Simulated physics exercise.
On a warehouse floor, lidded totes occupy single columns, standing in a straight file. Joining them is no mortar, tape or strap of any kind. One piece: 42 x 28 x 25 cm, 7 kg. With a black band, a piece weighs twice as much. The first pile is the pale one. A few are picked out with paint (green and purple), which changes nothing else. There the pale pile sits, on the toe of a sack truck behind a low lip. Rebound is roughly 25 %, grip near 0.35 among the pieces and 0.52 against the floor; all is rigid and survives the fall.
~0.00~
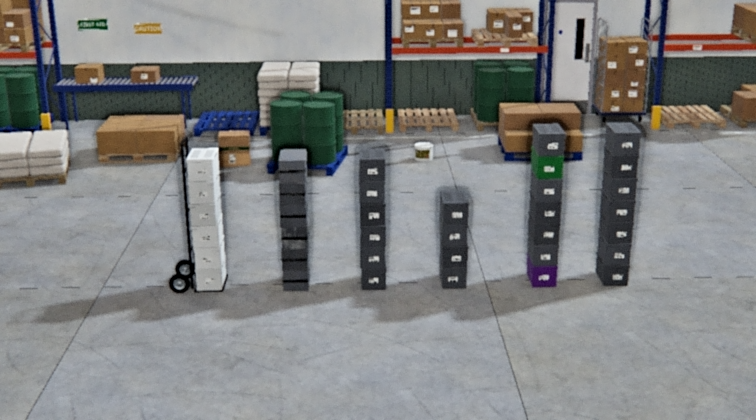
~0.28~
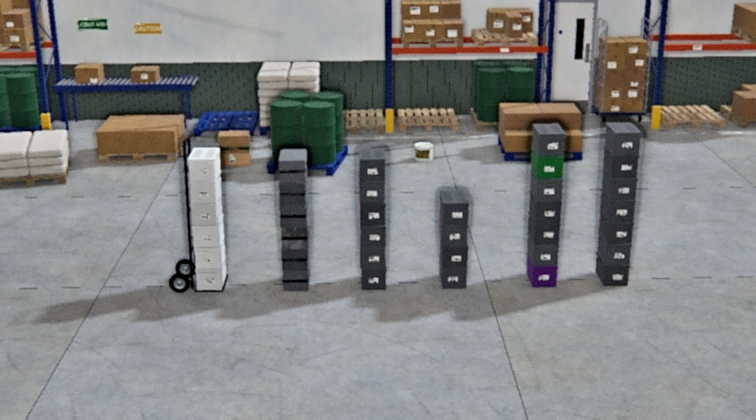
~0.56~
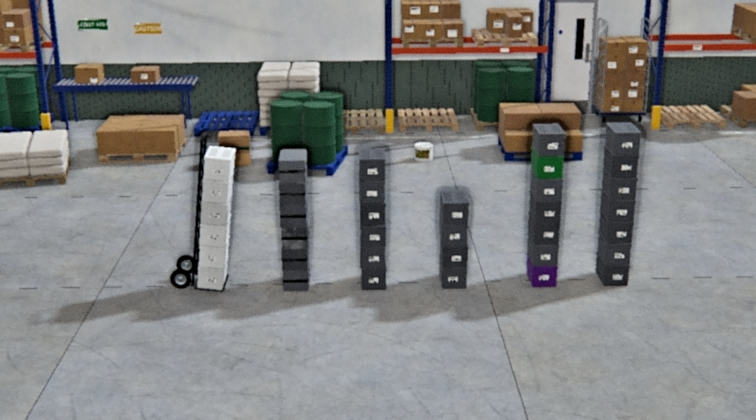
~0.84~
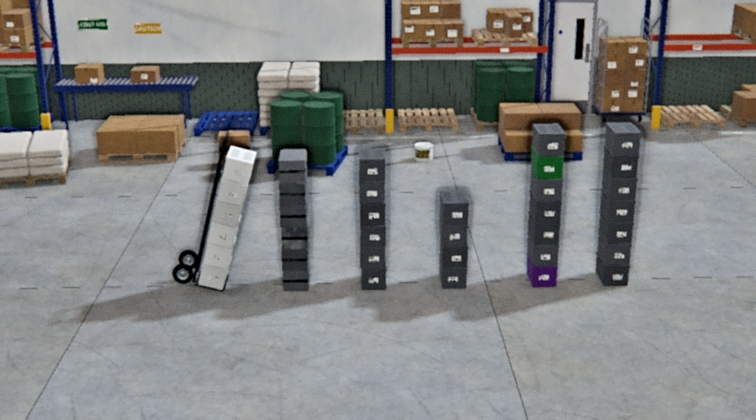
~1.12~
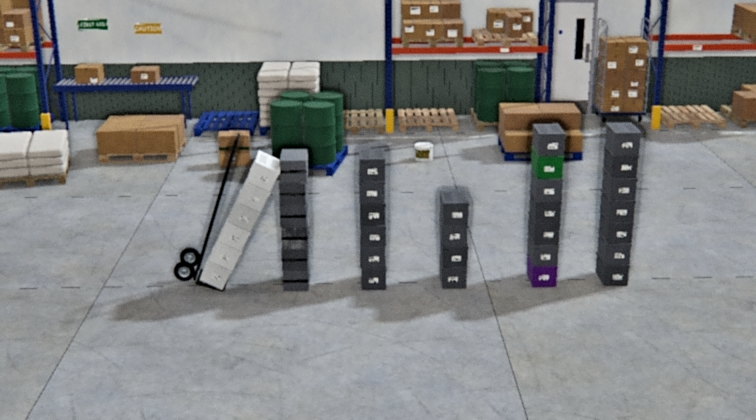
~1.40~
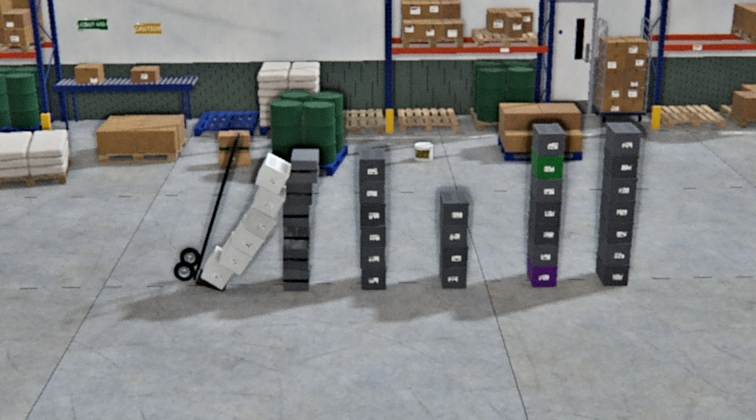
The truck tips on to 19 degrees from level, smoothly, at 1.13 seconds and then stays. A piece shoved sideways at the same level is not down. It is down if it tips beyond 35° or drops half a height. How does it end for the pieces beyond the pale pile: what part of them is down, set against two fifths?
More than two fifths are down.
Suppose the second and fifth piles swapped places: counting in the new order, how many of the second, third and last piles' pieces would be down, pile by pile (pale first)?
Down tally in the new order: Second = 6, third = 5, last = 7.
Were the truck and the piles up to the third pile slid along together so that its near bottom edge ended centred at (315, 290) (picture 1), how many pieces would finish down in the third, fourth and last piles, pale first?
Result: Third pile 6, fourth pile 3, last pile 0.
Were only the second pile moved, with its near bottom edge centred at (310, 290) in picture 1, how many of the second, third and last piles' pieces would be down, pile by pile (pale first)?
Second 6; third 5; last 7.
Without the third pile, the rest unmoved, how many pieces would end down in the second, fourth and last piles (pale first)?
Then second pile: 6; fourth pile: 3; last pile: 0.
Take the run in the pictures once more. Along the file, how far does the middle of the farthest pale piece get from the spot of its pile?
150 cm.
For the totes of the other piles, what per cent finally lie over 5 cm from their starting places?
That comes to 100 in a hundred.
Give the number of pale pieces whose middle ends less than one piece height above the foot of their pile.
Count: 3.
Around 2.46 s, 6 of the pale pile down; 6 of the 30 other totes down.
Around 3.74 s, 6 of the pale pile down; 21 of the 30 other totes down; green tote on its side; purple tote tipped 43°.
Finally (5.6 s), 6 of the pale pile down; 30 of the 30 other totes down; purple tote tipped 51°; green tote tipped 38°, 79 cm lower. That is 100 per cent. Seen by the last camera, middles, purple tote near (559, 264), green tote near (597, 233).
